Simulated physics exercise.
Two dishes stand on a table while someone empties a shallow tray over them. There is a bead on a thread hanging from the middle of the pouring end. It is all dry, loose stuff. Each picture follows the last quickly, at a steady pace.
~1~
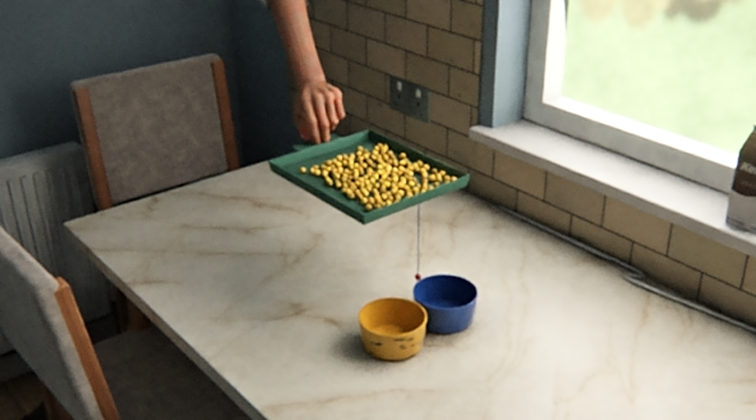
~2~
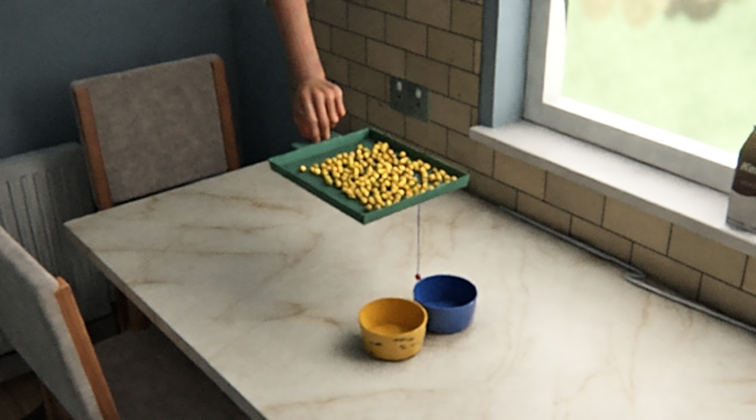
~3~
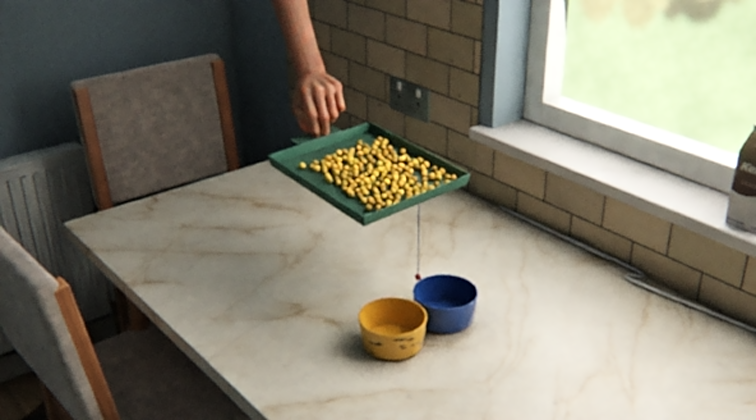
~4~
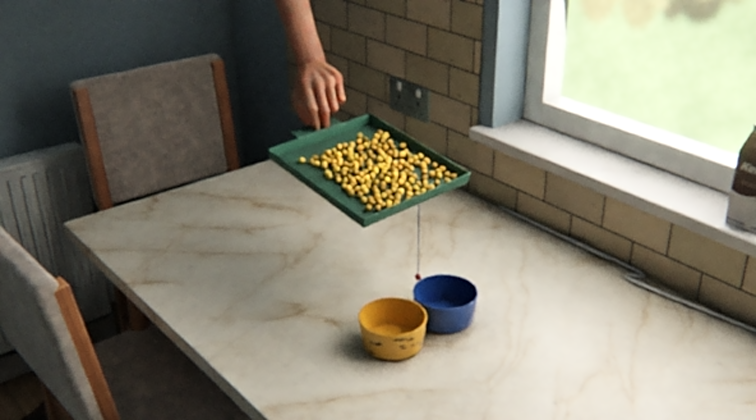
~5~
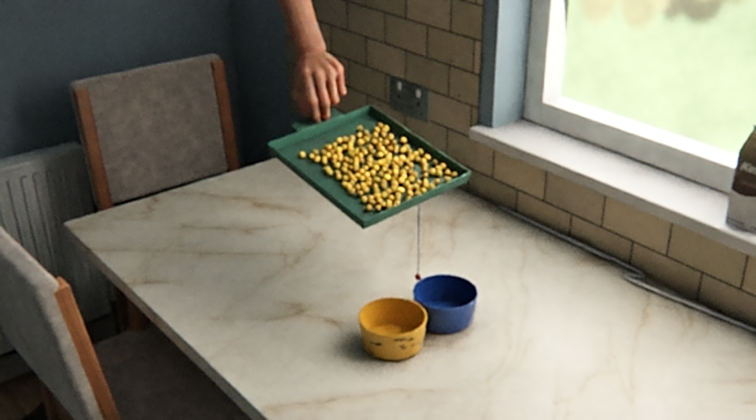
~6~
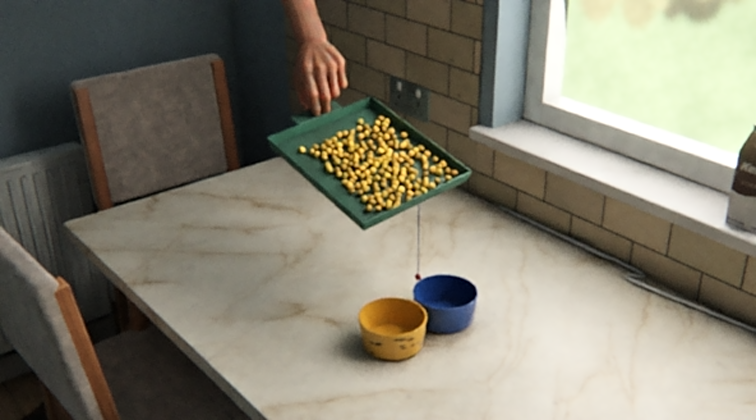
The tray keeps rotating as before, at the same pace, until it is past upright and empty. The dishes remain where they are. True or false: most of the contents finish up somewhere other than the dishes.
False.
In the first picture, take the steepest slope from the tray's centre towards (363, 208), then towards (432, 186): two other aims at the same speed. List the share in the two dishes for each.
Respectively close to 40 and 30 in a hundred.
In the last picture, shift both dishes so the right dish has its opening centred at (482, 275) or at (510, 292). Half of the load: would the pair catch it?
Result, first place: Not as much as half; second place: Not as much as half.
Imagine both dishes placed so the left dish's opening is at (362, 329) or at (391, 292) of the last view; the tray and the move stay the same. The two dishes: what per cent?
That makes 60 per cent, followed by 20 per cent.
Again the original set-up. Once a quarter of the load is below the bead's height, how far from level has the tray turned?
I'd say it is tilted about 115°.
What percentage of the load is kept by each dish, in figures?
For the left dish 60 %, for the right dish 10 %.
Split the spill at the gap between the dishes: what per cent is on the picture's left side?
It comes out at roughly 30 percent.
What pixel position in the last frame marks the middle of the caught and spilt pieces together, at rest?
Centre at rest, last view: Approx. (395, 340).
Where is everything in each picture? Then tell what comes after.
The first picture shows corners of the pouring end at (364, 214) and (467, 175), level; middle of the load at (375, 177), puffed corn balls; left dish at (415, 342); right dish at (467, 316); bead on its thread at (418, 277).
The second picture shows corners of the pouring end at (364, 214) and (467, 175), level; middle of the load at (375, 176).
The third picture shows corners of the pouring end at (364, 215) and (467, 174), tipped barely, lowest at the left corner; middle of the load at (375, 174).
The fourth picture shows corners of the pouring end at (364, 217) and (468, 173), tipped a little, lowest at the left corner; middle of the load at (375, 171).
The fifth picture shows corners of the pouring end at (364, 219) and (468, 172), tipped a little, lowest at the left corner; middle of the load at (376, 168).
The sixth picture shows corners of the pouring end at (364, 221) and (469, 171), tipped a little, lowest at the left corner; middle of the load at (376, 165); left dish at (415, 342); right dish at (467, 316).
Soon after the last picture, tray tipped steeply; nearly all on the tray; a stray few in the left dish; a stray few in the air.
A little later, tray tipped past a quarter turn; nearly all on the tray; a stray few in the left dish; a stray few outside both.
Later still, tray tipped past a quarter turn; about two thirds in the left dish; a small part in the right dish; about a third outside both.
At rest, tray tipped past a quarter turn; about two thirds in the left dish; a small part in the right dish; about a third outside both.
